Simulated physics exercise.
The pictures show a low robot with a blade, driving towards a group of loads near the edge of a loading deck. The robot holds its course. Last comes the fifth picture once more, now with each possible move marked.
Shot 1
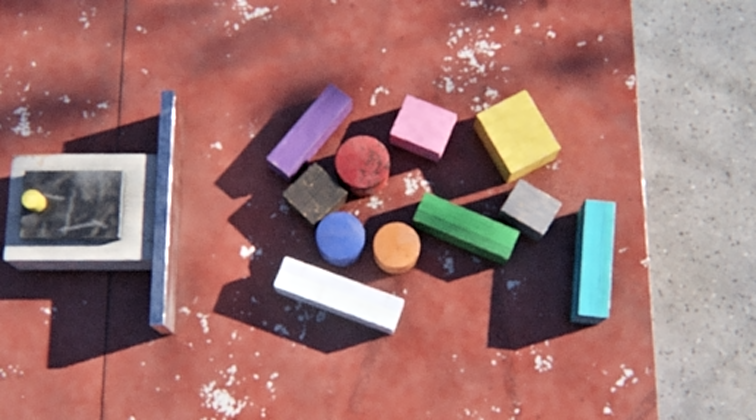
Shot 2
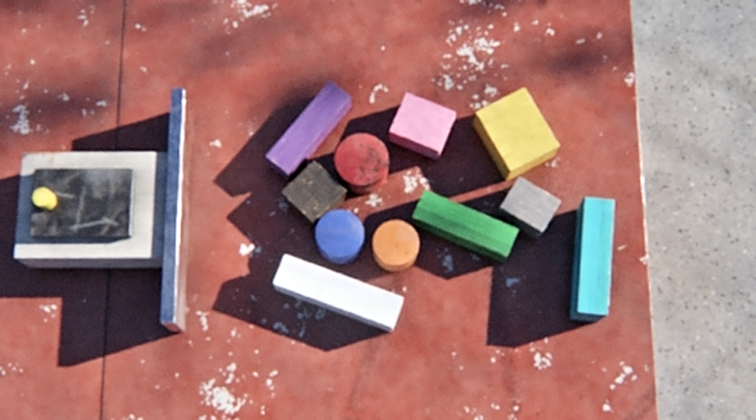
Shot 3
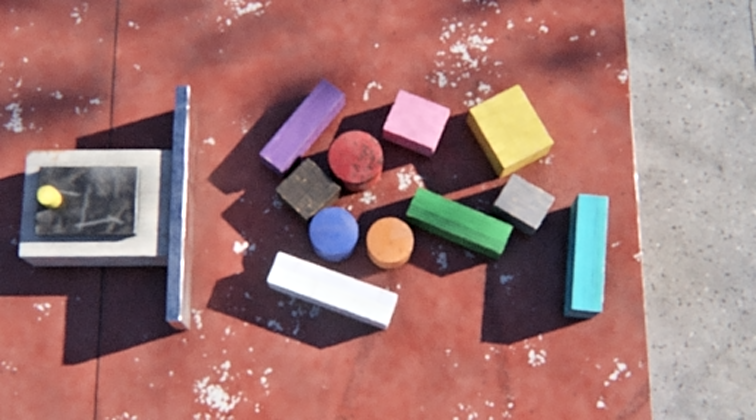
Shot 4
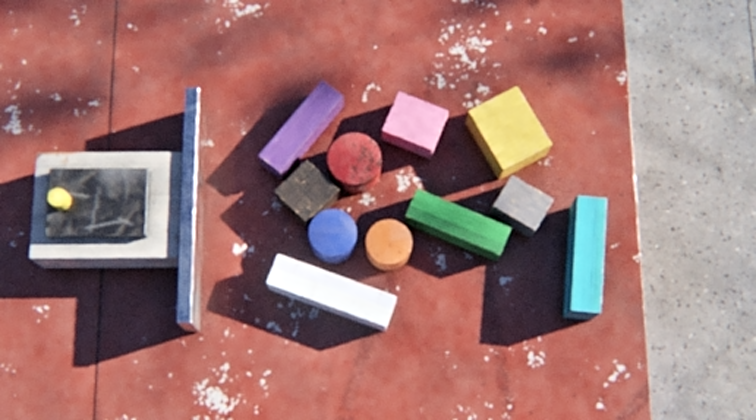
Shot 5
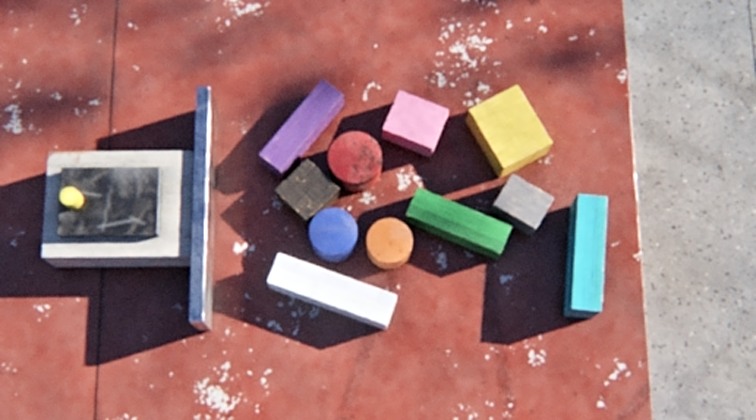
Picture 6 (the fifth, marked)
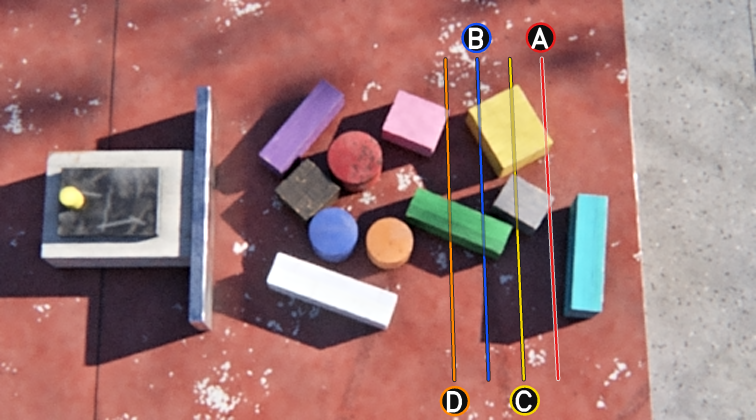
A low pale robot with a dark top, a yellow knob and a tall blue-edged blade creeps rightward across a worn red deck, seen from above. Right of it, purple, pink, yellow, red, black, blue, orange, green, grey, white and teal blocks and canisters lie loosely grouped beside a grey strip. The blade closes some of the gap, the loads stay put, and the view shifts slightly.
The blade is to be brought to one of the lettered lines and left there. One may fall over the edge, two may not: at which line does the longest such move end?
It should halt at C.
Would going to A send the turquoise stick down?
Yes.
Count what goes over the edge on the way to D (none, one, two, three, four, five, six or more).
The count is none.
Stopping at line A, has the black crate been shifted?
Yes.
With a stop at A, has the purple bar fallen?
No.
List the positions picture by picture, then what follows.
In the first picture, purple bar (311, 134); grey crate (529, 211); blue canister (341, 240).
In the second picture, robot (91, 202); red canister (361, 164).
In the third picture, robot (95, 200); black crate (309, 193).
In the fourth picture, robot (106, 202); yellow crate (508, 134).
In the fifth picture, robot (118, 201); green stick (458, 224); white stick (333, 292); purple bar (303, 129).
On the marked copy, A at (550, 213); B at (483, 213); C at (517, 213); D at (450, 214).
Taking C. A third of the way, robot (234, 200); white stick (389, 302); purple bar (339, 124).
Two thirds of the way, robot (349, 200); yellow crate (542, 133); grey crate (535, 194).
When it is over, robot (436, 199); turquoise stick (642, 269); yellow crate (624, 130); none fallen.
As for the rest, A drops three; B is within the limit but short; D is within the limit but short.
